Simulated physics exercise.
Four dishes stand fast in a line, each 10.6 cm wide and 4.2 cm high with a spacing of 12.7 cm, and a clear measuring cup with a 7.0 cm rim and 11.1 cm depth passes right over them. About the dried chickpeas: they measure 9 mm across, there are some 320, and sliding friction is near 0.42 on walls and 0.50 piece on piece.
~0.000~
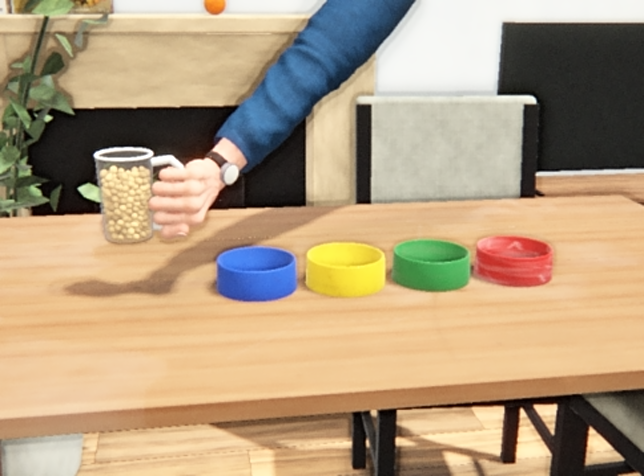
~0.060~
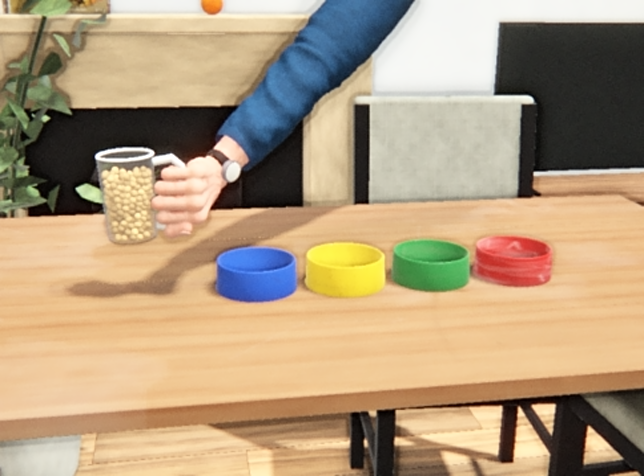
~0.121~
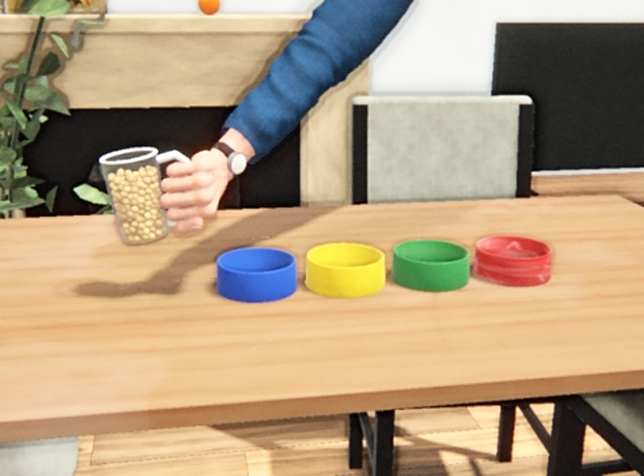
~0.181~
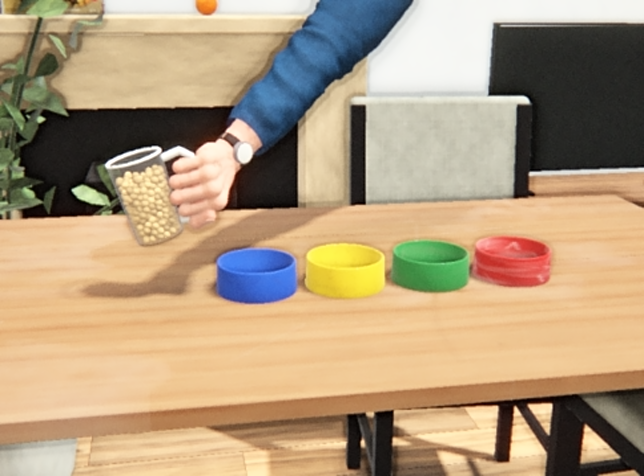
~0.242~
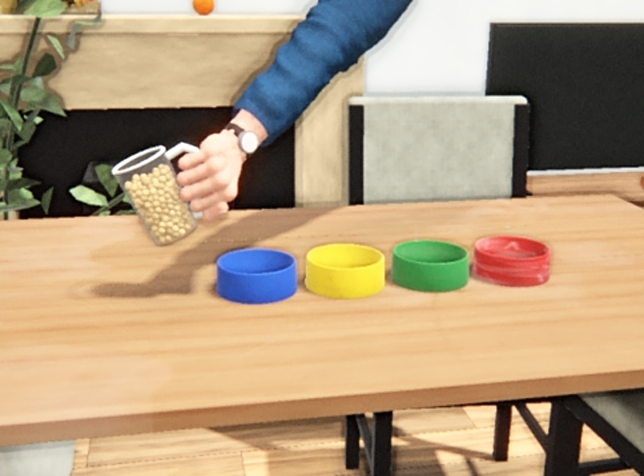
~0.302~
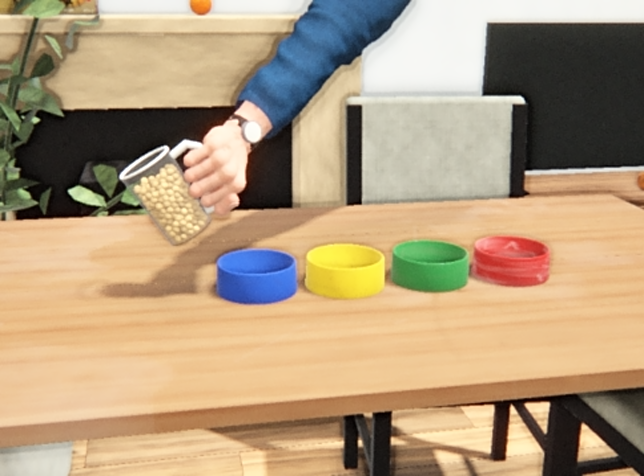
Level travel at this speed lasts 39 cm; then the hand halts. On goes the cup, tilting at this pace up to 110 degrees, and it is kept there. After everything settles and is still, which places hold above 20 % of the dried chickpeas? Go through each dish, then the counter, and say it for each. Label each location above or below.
Labels - red: Below, blue: Above, green: Below, yellow: Above, counter: Below.
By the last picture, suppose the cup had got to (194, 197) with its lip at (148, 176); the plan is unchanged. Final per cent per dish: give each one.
You'd end up with red at 0, blue at 0, green at 0 and yellow at 100.
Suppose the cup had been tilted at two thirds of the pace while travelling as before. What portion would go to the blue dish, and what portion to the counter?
Shares - blue: 10, counter: 10.
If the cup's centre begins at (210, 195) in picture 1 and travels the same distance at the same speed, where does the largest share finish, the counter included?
The biggest share goes to yellow.
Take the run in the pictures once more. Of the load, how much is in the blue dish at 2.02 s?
Some 55 in a hundred by then.
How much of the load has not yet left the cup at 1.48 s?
Roughly 30 per cent, give or take.
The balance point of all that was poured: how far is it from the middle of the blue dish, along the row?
About 5 cm, toward higher x.
Then, at 1.01 s, tilt 110 degrees; cup holds 90 %, blue 10 %.
After 1.48 s, tilt 110 degrees; cup holds 30 %, blue 55 %, yellow 5 %.
After 2.02 s, tilt 110 degrees; cup holds 10 %, blue 55 %, yellow 30 %.
In the end, at 2.9 s, red 0 %, blue 55 %, green 0 %, yellow 40 %, counter 10 %.
